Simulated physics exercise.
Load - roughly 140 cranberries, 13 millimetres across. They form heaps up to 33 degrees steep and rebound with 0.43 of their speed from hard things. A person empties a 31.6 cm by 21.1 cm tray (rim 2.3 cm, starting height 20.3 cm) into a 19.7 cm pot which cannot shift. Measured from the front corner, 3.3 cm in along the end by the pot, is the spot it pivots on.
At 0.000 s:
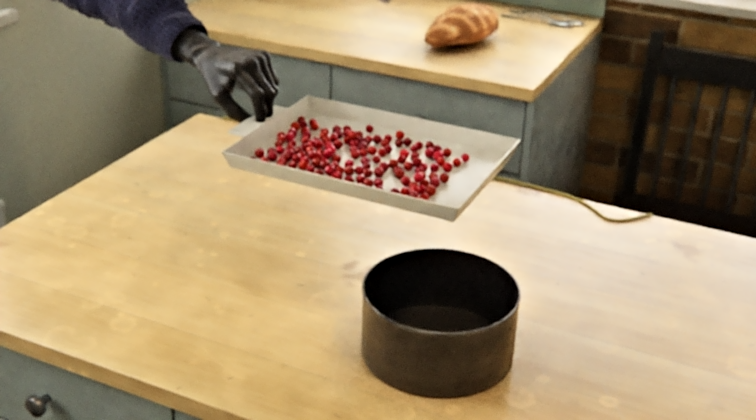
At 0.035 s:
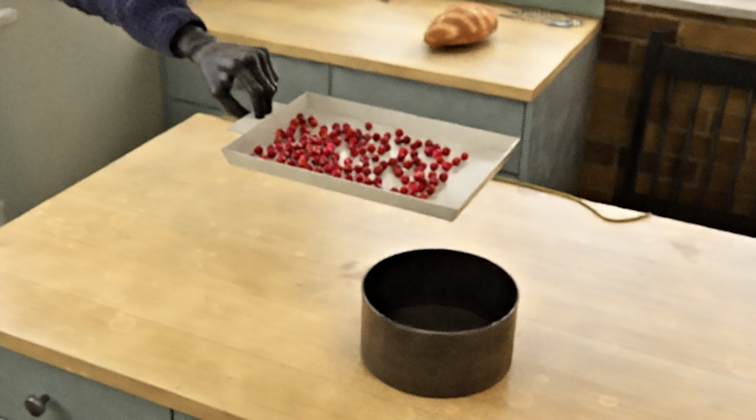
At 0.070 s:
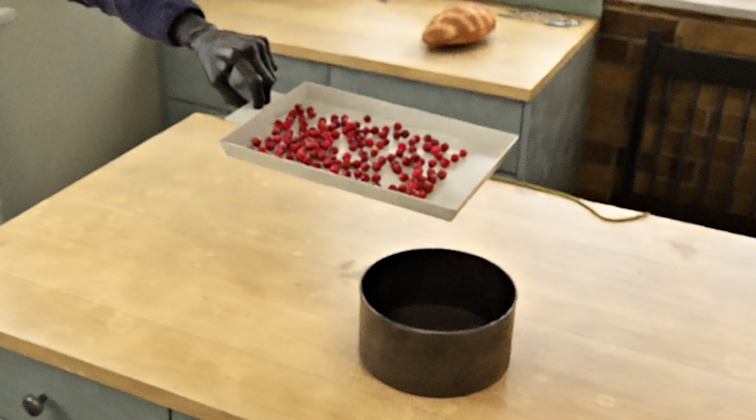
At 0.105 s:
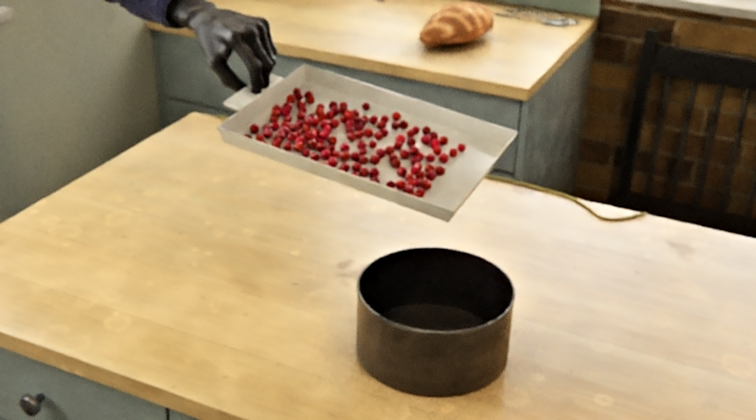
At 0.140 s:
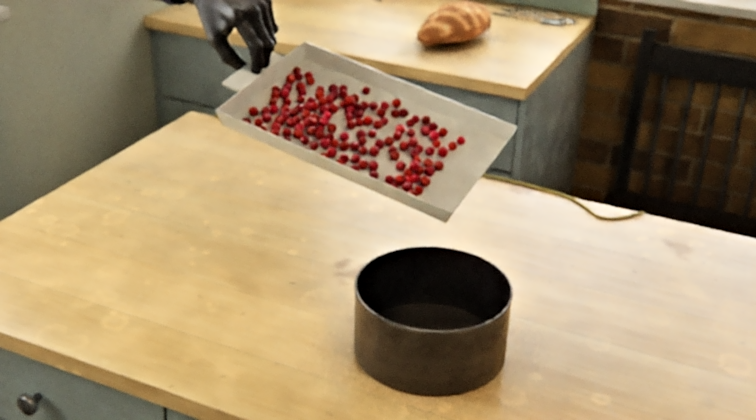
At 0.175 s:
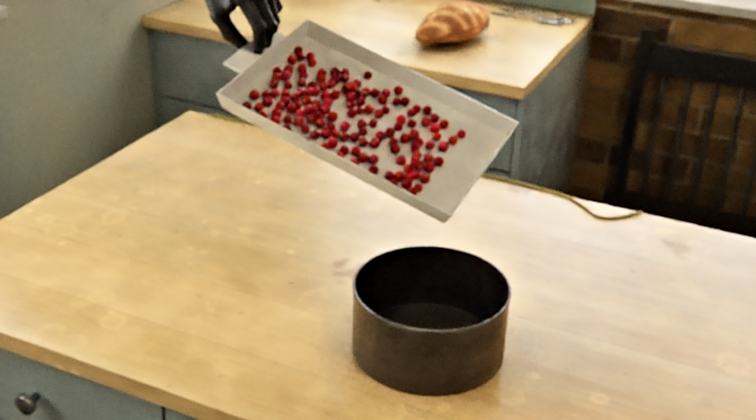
In a kitchen with wooden countertops, a dark hand holds a pale tray of red cranberries above and behind a dark round pot, then raises the tray's left end, tilting it toward the right while the berries stay on it.
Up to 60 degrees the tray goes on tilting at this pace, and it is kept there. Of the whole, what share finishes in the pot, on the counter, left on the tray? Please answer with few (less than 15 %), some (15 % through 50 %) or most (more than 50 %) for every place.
Pot: Some, counter: Some, tray: Some.
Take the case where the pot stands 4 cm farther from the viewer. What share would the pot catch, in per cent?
Around 10 per cent.
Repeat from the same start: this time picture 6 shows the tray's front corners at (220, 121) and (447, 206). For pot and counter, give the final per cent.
Pot 15 % / counter 5 %.
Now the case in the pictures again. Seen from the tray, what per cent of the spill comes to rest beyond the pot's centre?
Some 100 per cent.
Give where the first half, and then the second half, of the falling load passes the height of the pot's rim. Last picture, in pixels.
First near (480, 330), then at (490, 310).
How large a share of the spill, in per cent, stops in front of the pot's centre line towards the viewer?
Estimate: Close to 80 per cent of the pieces.
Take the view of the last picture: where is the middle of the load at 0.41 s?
The middle of the load should be near (398, 103) then.
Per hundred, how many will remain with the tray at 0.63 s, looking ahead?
About 65 per cent.
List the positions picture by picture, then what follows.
The first frame shows tray tilt 0 degrees, front corners at (229, 151) and (455, 205); middle of the pieces at (355, 155); pot at (441, 288).
The second frame shows tray tilt 1 degrees, front corners at (228, 148) and (454, 205); middle of the pieces at (355, 153).
The third frame shows tray tilt 3 degrees, front corners at (227, 140) and (453, 205), lowest corner right front; middle of the pieces at (353, 147).
The fourth frame shows tray tilt 8 degrees, front corners at (225, 127) and (451, 206), lowest corner right front; middle of the pieces at (352, 137).
The fifth frame shows tray tilt 13 degrees, front corners at (224, 110) and (450, 208), lowest corner right front; middle of the pieces at (351, 125).
The sixth frame shows tray tilt 19 degrees, front corners at (225, 93) and (449, 209), lowest corner right front; middle of the pieces at (352, 113); pot at (432, 285). The tray's pace is about 165 degrees a second.
After 0.31 s, tilt 41 degrees; the tray holds 100 %, the pot 0 %.
After 0.41 s, tilt 56 degrees; the tray holds 100 %, the pot 0 %.
After 0.63 s, tilt 60 degrees; the tray holds 65 %, the pot 0 %.
In the end, at 1.6 s, pot 20 %, counter 35 %, tray 40 %.
